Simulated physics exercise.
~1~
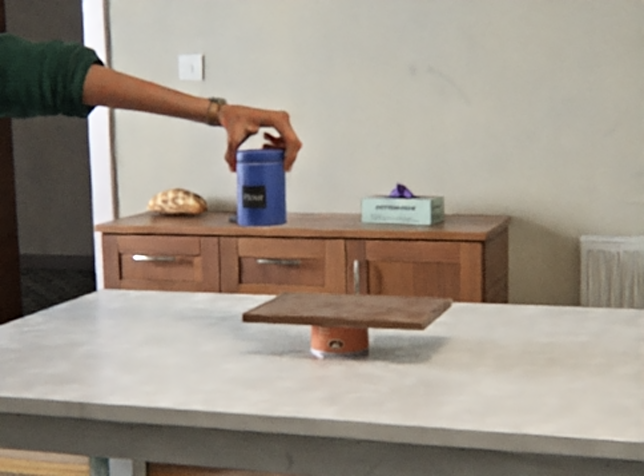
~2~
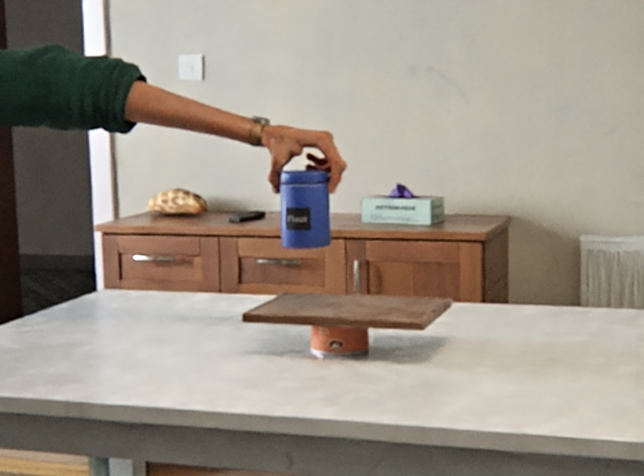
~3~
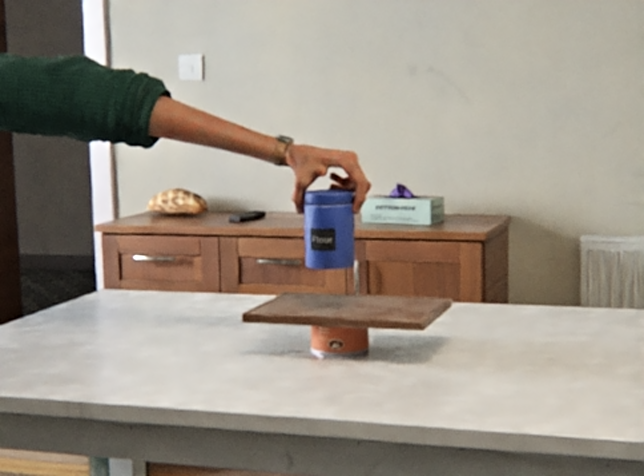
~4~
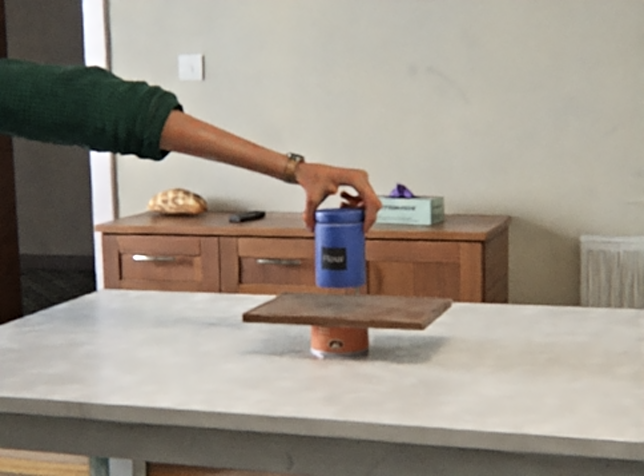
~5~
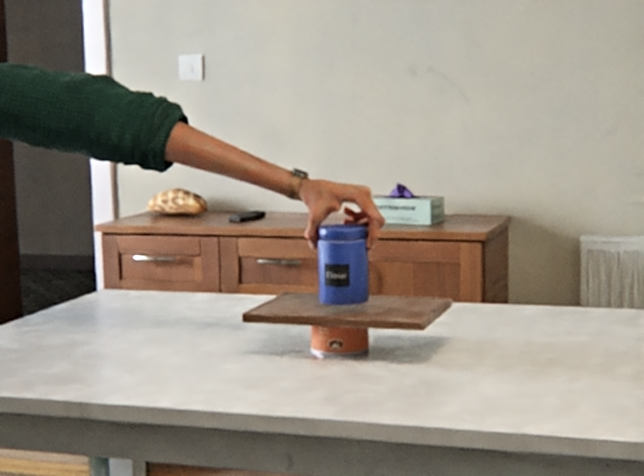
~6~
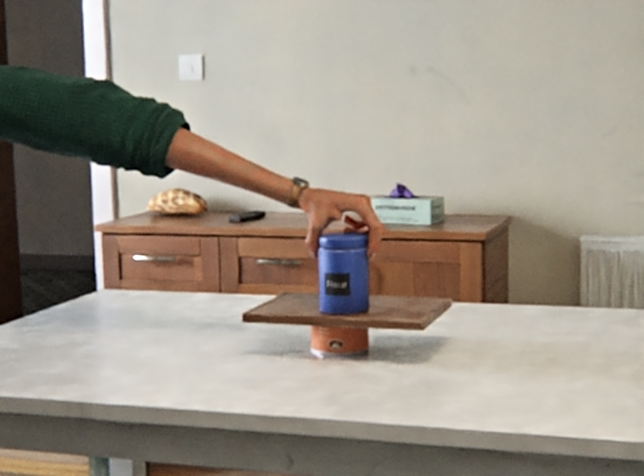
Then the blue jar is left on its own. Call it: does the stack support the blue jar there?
Yes, it does.
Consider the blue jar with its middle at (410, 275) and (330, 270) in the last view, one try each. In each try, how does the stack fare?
The stack topples over with the first try and remains upright with the second.
Then, 0.20 s on from there, no change.
Then, 0.40 s on from there, blue jar resting near (344, 274).
In the end, all 3 unmoved. At the end, from the last picture's camera, blue jar near (344, 274). The stack keeps its balance.
